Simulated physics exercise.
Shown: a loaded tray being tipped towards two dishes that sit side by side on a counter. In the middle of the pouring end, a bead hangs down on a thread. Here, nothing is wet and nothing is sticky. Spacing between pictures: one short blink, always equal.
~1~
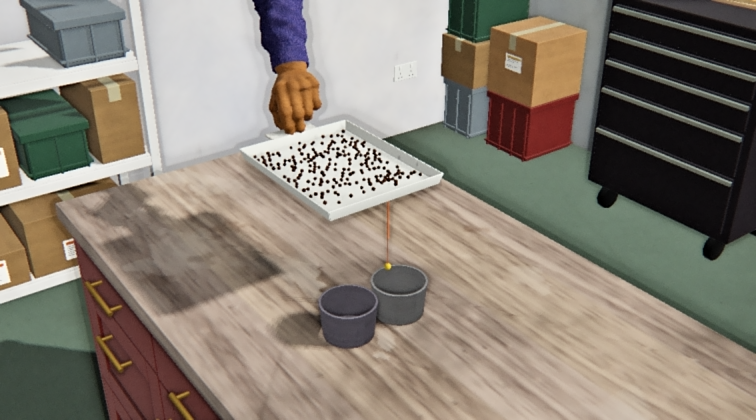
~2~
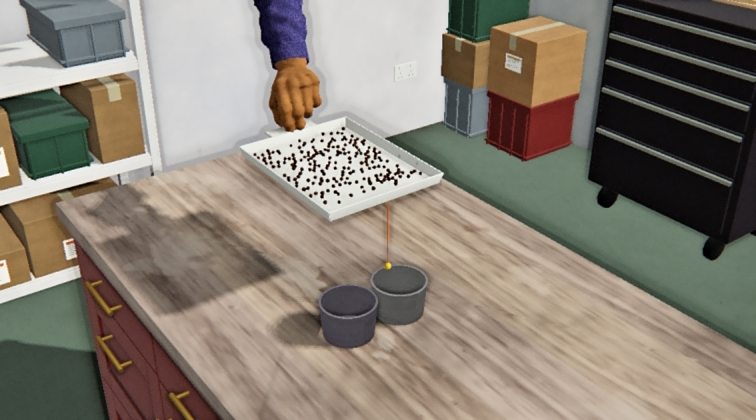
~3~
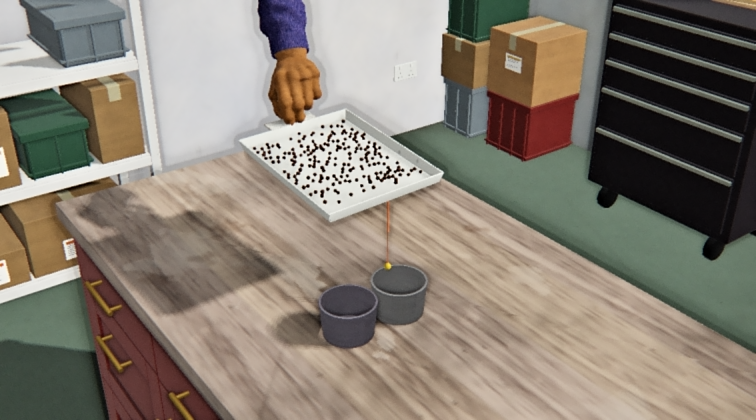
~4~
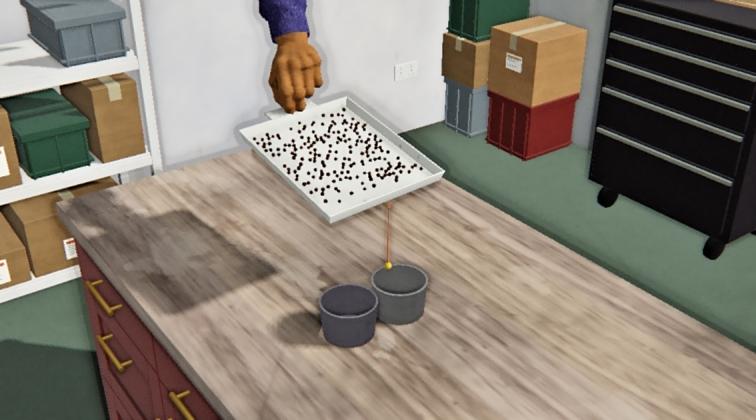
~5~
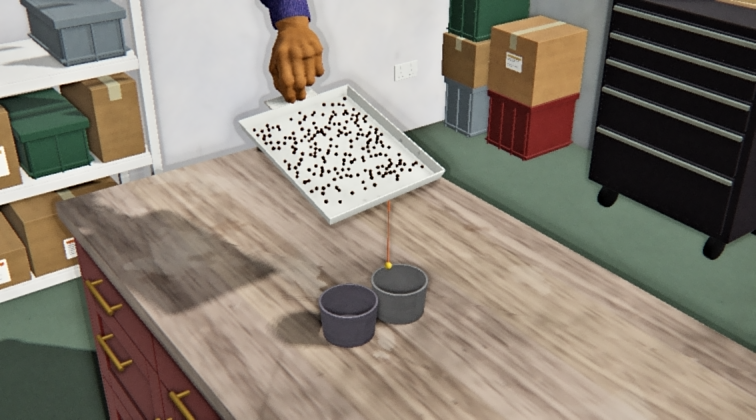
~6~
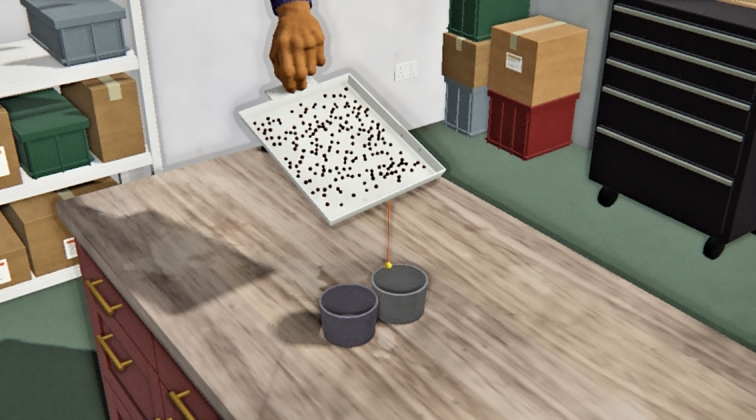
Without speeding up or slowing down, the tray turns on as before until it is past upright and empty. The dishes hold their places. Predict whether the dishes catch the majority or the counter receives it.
Most of what falls will go into the dishes.
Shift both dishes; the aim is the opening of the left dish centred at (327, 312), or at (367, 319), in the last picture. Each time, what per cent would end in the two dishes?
Trial 1 around 70 percent, trial 2 around 20 percent.
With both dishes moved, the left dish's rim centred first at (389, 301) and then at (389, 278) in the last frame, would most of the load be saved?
The first try: Less than half. The second: The smaller part.
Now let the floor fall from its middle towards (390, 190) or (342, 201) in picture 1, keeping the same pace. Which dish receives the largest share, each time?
In the first case it's the one on the right, in the second the one on the left.
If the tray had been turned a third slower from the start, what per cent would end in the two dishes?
Something like 90 percent, give or take.
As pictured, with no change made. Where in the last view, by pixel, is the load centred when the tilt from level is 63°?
Roughly (351, 219).
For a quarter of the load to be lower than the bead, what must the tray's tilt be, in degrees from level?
It sits at roughly 70°.
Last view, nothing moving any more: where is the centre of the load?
Around (348, 329).
Soon after the last picture, tray tipped steeply; about two thirds on the tray; a stray few in the left dish; a stray few outside both; about a quarter in the air.
A little later, tray tipped right over; a small part on the tray; about half in the left dish; a stray few in the right dish; a small part outside both; about a quarter in the air.
Later still, tray tipped past a quarter turn; most in the left dish; a small part in the right dish; about a quarter outside both.
At rest, tray tipped past a quarter turn; most in the left dish; a small part in the right dish; about a quarter outside both.
